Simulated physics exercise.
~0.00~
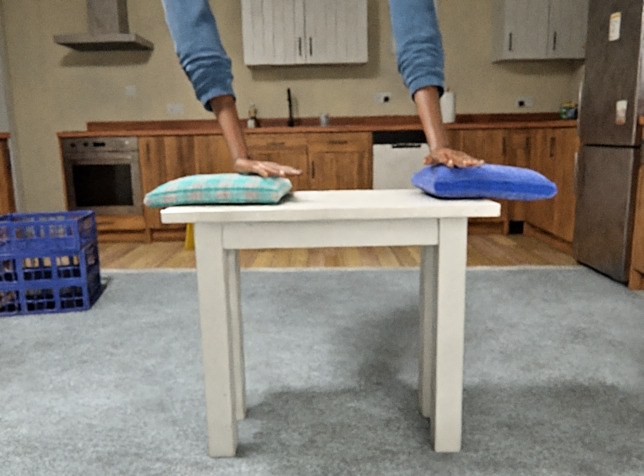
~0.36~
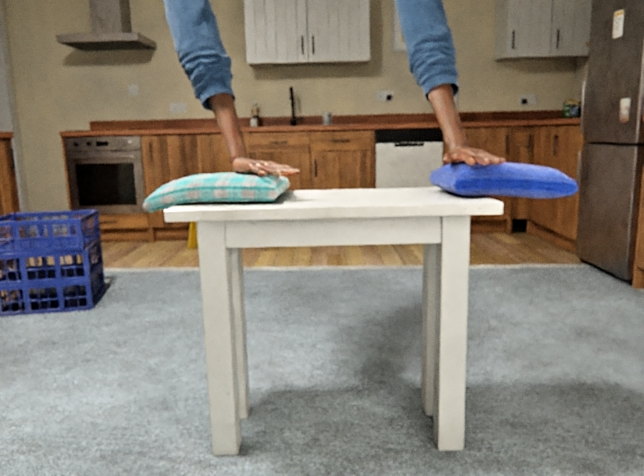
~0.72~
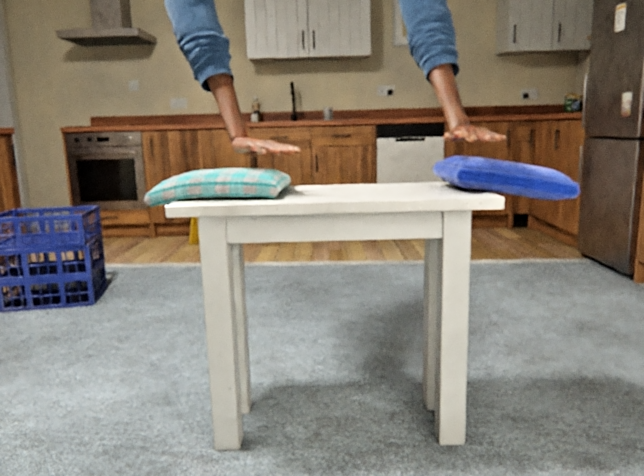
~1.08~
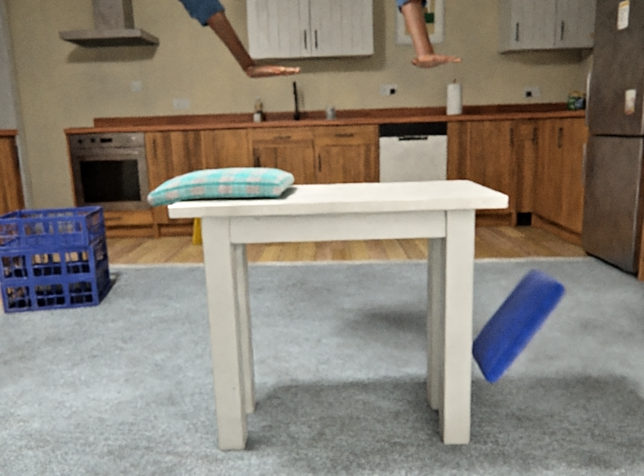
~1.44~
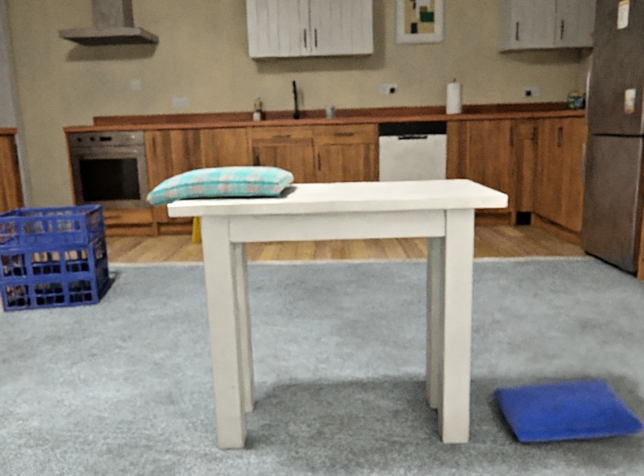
In a kitchen, hands shifting two soft items apart on a low white table, then lifting as the blue one tips off right onto carpet.
